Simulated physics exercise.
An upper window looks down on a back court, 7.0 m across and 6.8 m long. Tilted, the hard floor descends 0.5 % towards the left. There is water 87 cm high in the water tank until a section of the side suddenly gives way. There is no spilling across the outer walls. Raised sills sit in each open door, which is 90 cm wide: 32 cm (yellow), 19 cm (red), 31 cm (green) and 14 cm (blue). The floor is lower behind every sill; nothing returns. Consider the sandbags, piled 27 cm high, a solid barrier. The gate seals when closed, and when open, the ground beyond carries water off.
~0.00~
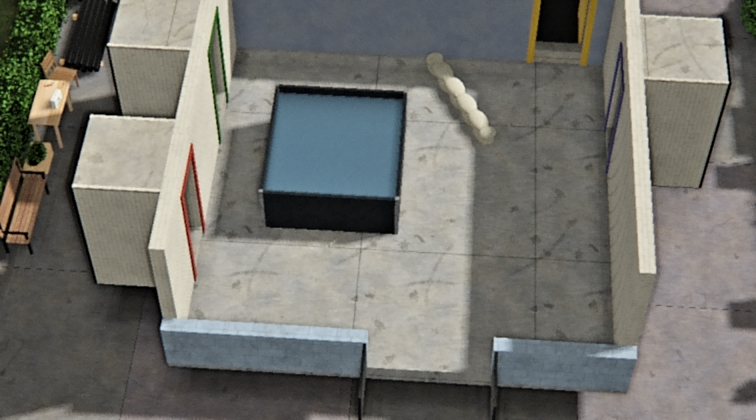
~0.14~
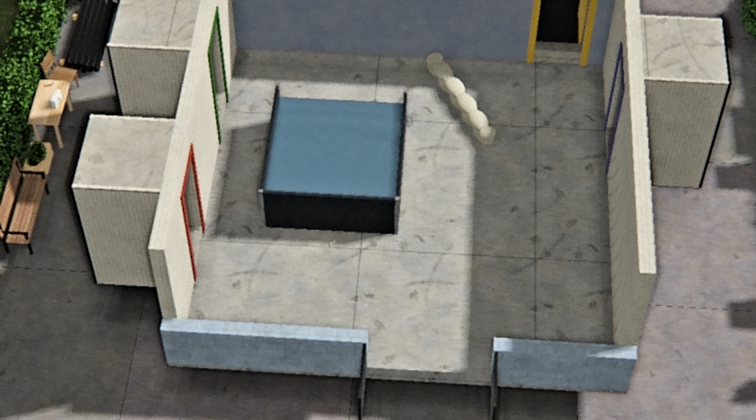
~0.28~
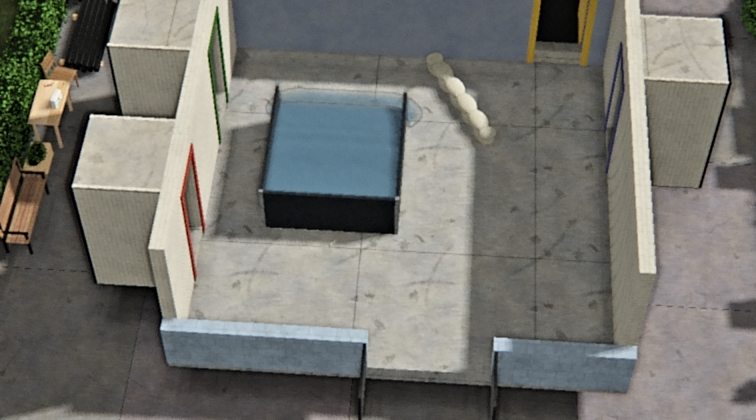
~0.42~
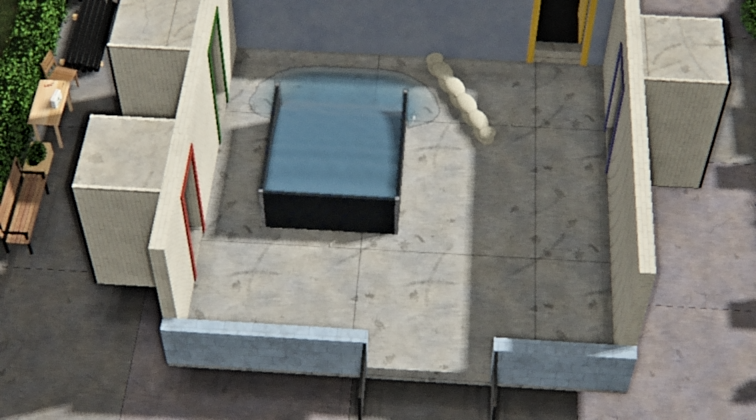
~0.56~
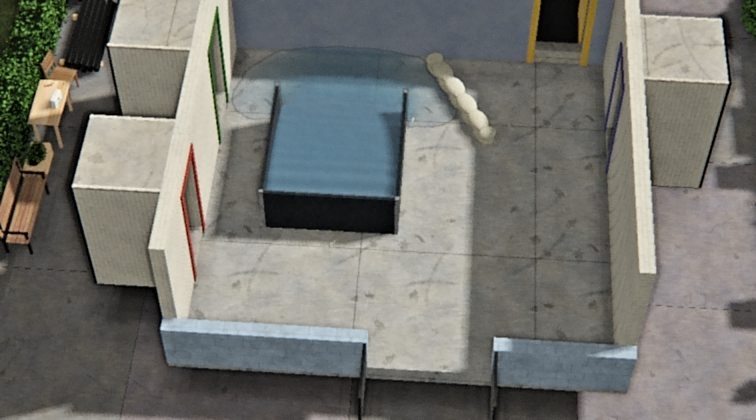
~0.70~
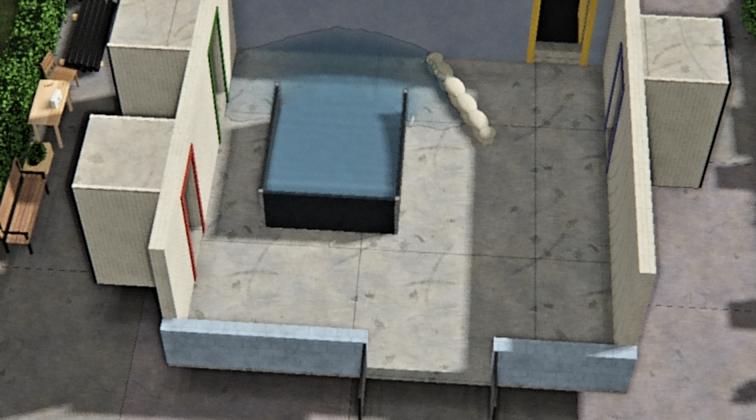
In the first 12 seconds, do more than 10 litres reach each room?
At the yellow door, not that much; at the red door, not that much; at the green door, not that much; at the blue door, not that much.
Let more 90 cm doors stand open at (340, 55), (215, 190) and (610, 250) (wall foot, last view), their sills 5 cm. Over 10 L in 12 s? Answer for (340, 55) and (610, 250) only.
Order as listed: Surpassed and surpassed.
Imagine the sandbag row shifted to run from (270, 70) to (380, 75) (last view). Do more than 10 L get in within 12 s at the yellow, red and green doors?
Against the limit, the yellow door stays within it, the red door stays within it and the green door stays within it.
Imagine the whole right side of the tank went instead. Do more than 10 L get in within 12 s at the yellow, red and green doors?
For yellow, too little; for red, too little; for green, too little.
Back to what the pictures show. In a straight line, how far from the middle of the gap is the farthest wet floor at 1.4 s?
It's close to 4.0 metres.
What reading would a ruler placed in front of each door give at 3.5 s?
Yellow 3 cm, red 7 cm, green 28 cm, blue 12 cm.
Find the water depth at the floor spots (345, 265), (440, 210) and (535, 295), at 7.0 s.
I'd read it as roughly 4, 3 and 19 cm, in that order.
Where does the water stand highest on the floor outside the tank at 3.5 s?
Look around (184, 344).
After 1.4 s water covers 20 % of the floor and is deepest (64 cm) near (246, 52); yellow door not reached, red door not reached, green door 3 cm at the sill, 0 L in, blue door not reached.
After 2.2 s water covers 35 % of the floor and is deepest (64 cm) near (246, 52); yellow door 4 cm at the sill, 0 L in, red door not reached, green door 18 cm at the sill, 0 L in, blue door not reached.
After 3.5 s water covers 70 % of the floor and is deepest (56 cm) near (184, 344); yellow door 3 cm at the sill, 0 L in, red door 7 cm at the sill, 0 L in, green door 28 cm at the sill, 0 L in, blue door 12 cm at the sill, 0 L in.
After 7.0 s water covers 95 % of the floor and is deepest (21 cm) near (547, 365); yellow door 4 cm at the sill, 0 L in, red door 9 cm at the sill, 0 L in, green door 12 cm at the sill, 0 L in, blue door 3 cm at the sill, 0 L in.
After 12.0 s water covers 95 % of the floor and is deepest (16 cm) near (442, 62); yellow door 14 cm at the sill, 0 L in, red door 10 cm at the sill, 0 L in, green door 12 cm at the sill, 0 L in, blue door 6 cm at the sill, 0 L in.
